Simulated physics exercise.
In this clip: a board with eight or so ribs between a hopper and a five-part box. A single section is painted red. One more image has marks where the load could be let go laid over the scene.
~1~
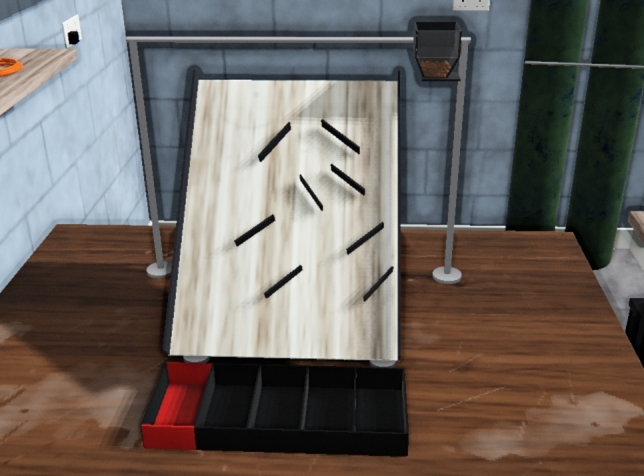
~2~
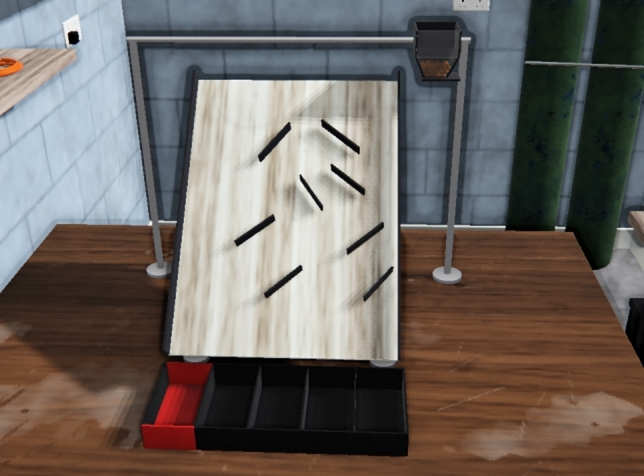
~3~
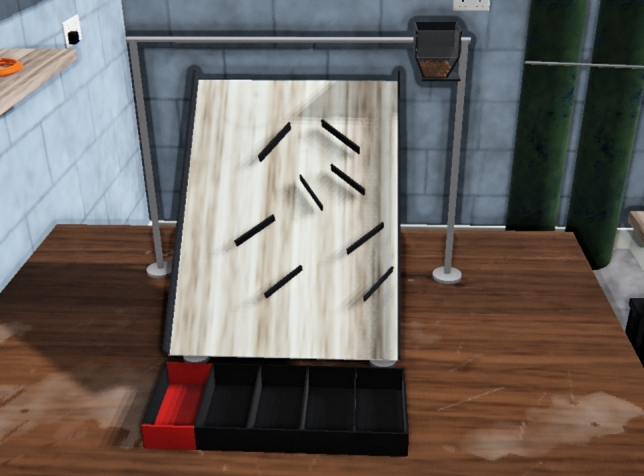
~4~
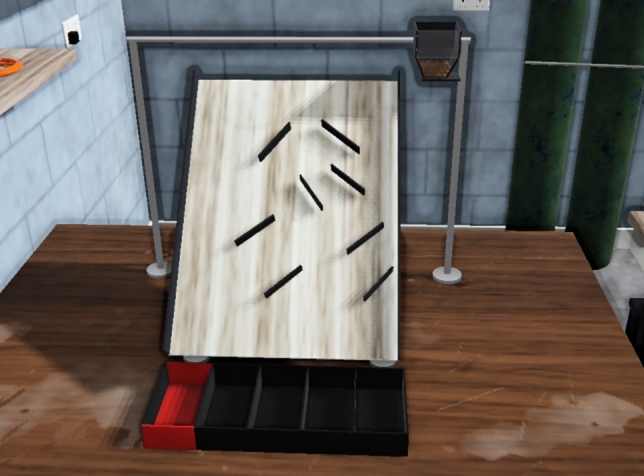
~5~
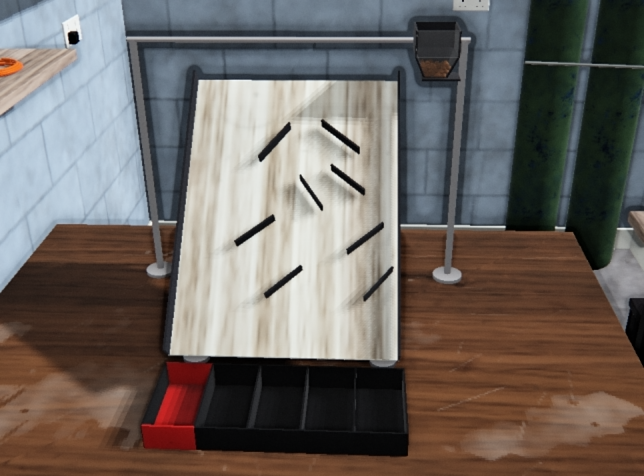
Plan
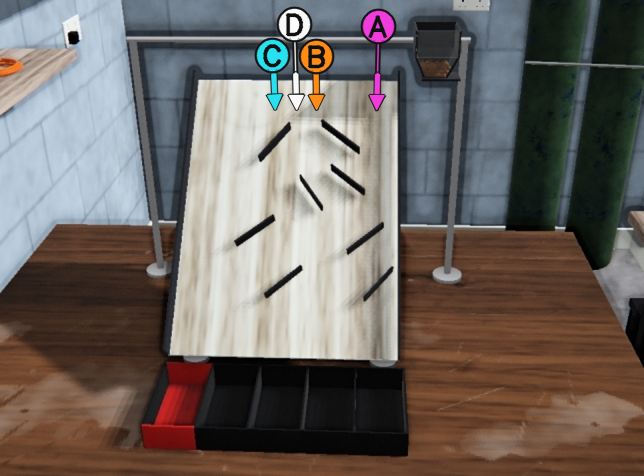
Nothing moves as a small hopper hangs above a ribbed board and a partly red box.
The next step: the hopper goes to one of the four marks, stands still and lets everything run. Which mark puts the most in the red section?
Go for C.
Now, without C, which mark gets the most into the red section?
It is D.
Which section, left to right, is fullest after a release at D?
The first from the left.
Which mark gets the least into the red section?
Here it is mark A.
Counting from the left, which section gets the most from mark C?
It is the first one.
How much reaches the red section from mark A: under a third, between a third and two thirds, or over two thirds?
Mark A gives under a third.
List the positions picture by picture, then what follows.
The first frame shows hopper (435, 67), cereal balls, door shut.
The second frame shows ribs (258, 156) to (290, 122), (322, 119) to (359, 148), (300, 174) to (322, 206).
The third frame shows ribs (331, 164) to (365, 190), (234, 241) to (274, 215), (347, 250) to (383, 222).
The fourth frame shows ribs (264, 294) to (301, 265), (364, 297) to (393, 266).
The fifth frame shows red section (169, 436), number 1 of 5 from the left.
On the marked copy, mark A meets the board at (376, 104); mark B meets the board at (316, 104); mark C meets the board at (275, 104); mark D meets the board at (296, 104).
For mark A, not one piece in the red section, almost all in other sections, about a tenth held on the board.
For mark B, roughly a quarter in the red section, roughly two thirds in other sections, just a few held on the board.
For mark C, the larger part in the red section, about a tenth in other sections, about a tenth outside the box.
For mark D, roughly half in the red section, roughly half in other sections.
